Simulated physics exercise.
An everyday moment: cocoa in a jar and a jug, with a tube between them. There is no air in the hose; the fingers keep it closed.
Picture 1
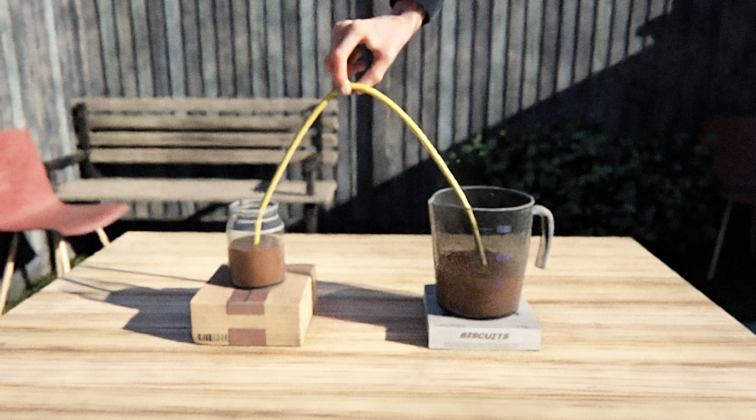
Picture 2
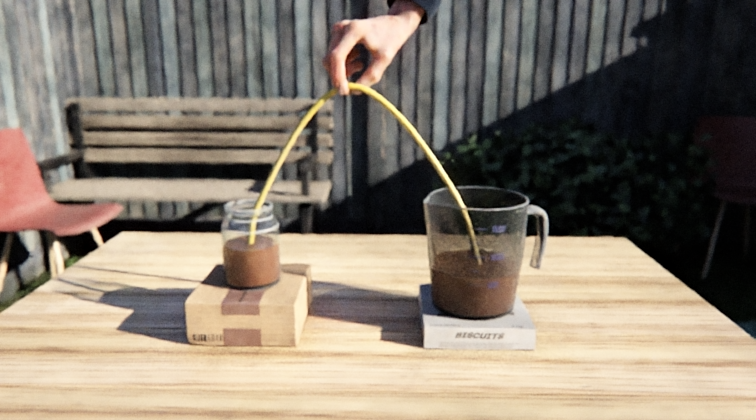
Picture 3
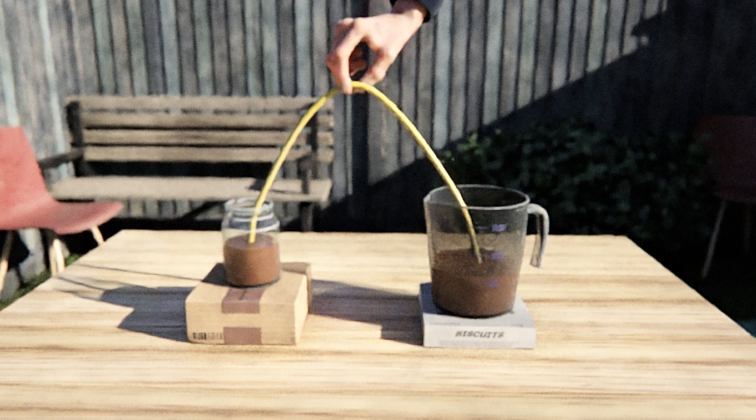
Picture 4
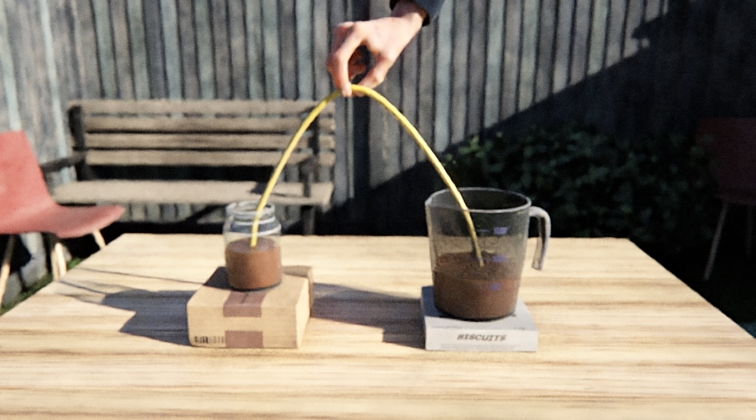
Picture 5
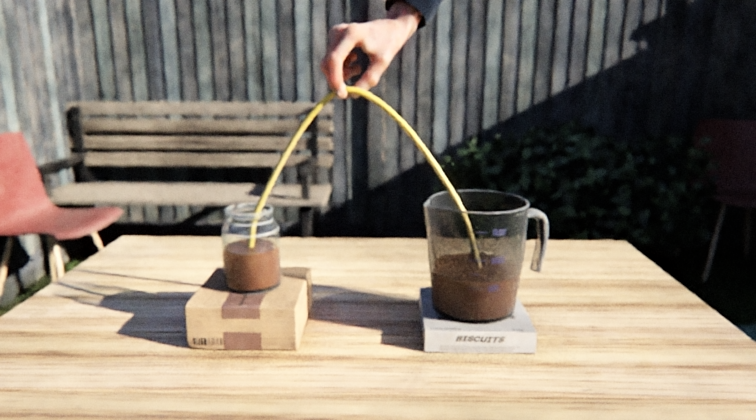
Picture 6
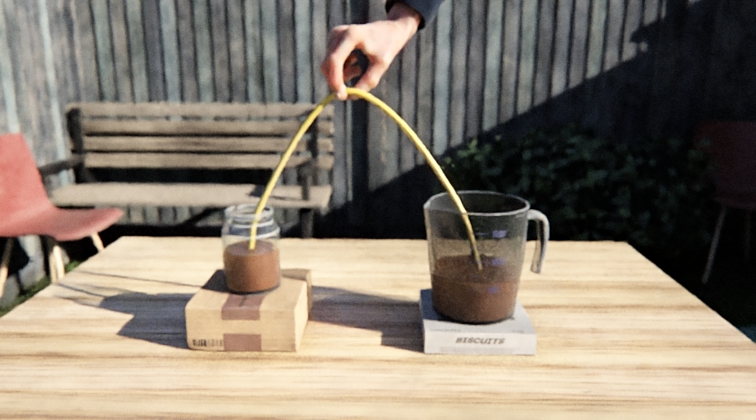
A hand pinches the top of a yellow tube arched between a jar of brown liquid on a cardboard box at left and a larger jug on a flat packet at right. Almost nothing moves; the fingers stay closed, and both liquid levels look unchanged throughout.
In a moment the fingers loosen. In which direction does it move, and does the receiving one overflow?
Flow is rightwards, and the taker has room for it.
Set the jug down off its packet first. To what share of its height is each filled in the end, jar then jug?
About 15 and 45 per cent.
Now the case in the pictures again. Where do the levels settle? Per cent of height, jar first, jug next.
Near 30 and 40 in a hundred.
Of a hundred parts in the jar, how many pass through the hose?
I make it 40 per cent.
Next, the jar is about a third full; the jug is about a third full.
Finally, the jar is about a quarter full; the jug is about a third full; the two surfaces are level.
